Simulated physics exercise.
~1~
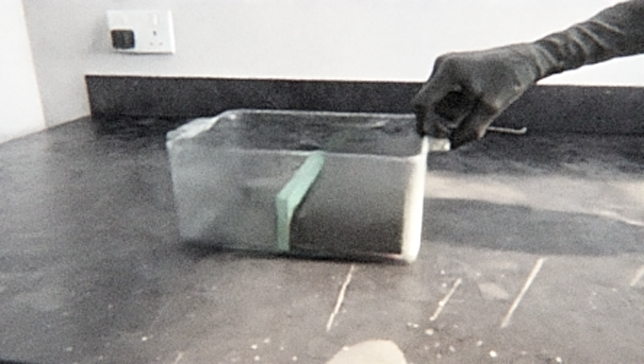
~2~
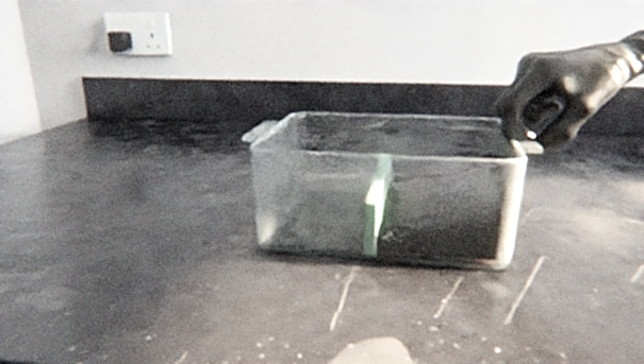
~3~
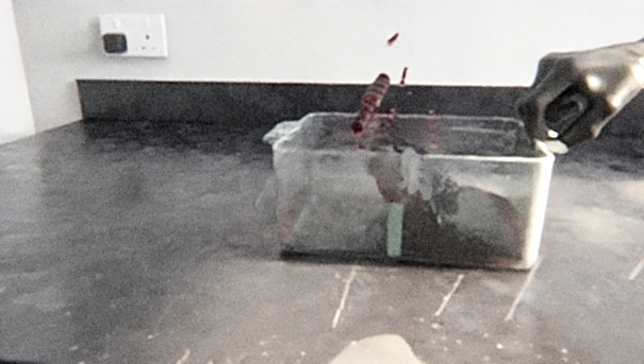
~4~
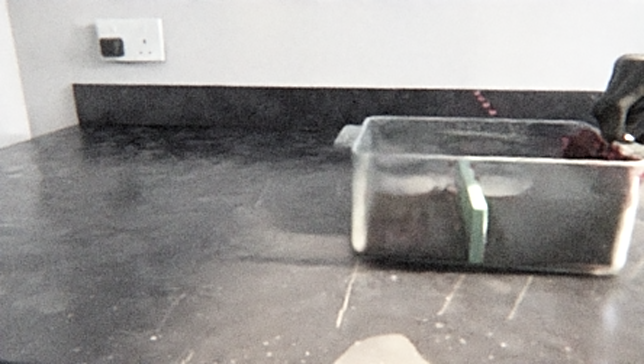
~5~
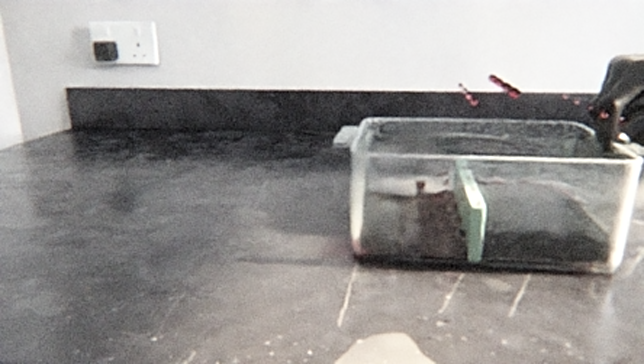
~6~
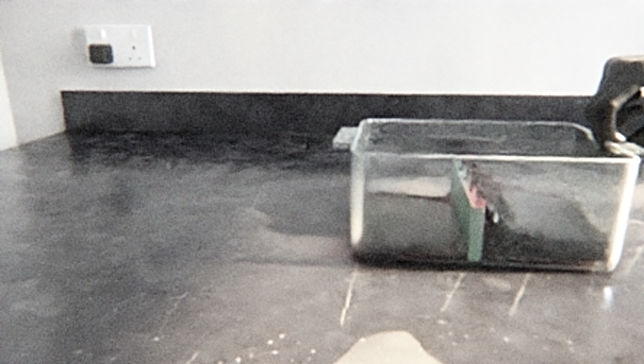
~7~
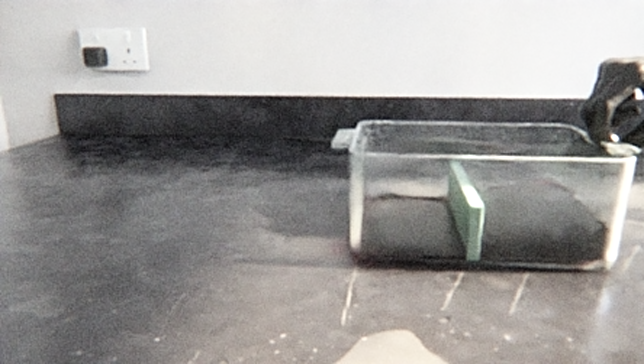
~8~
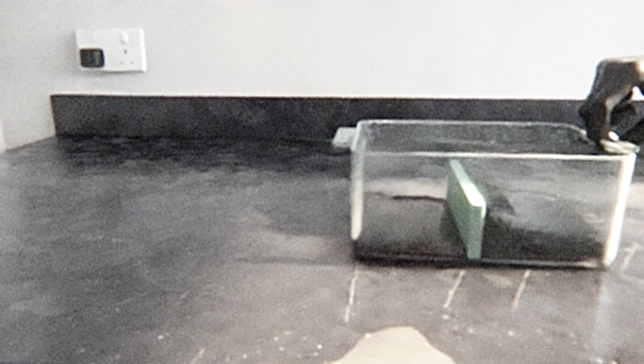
A gloved hand pulls a clear tub right, dark red liquid splashes up, then settles.
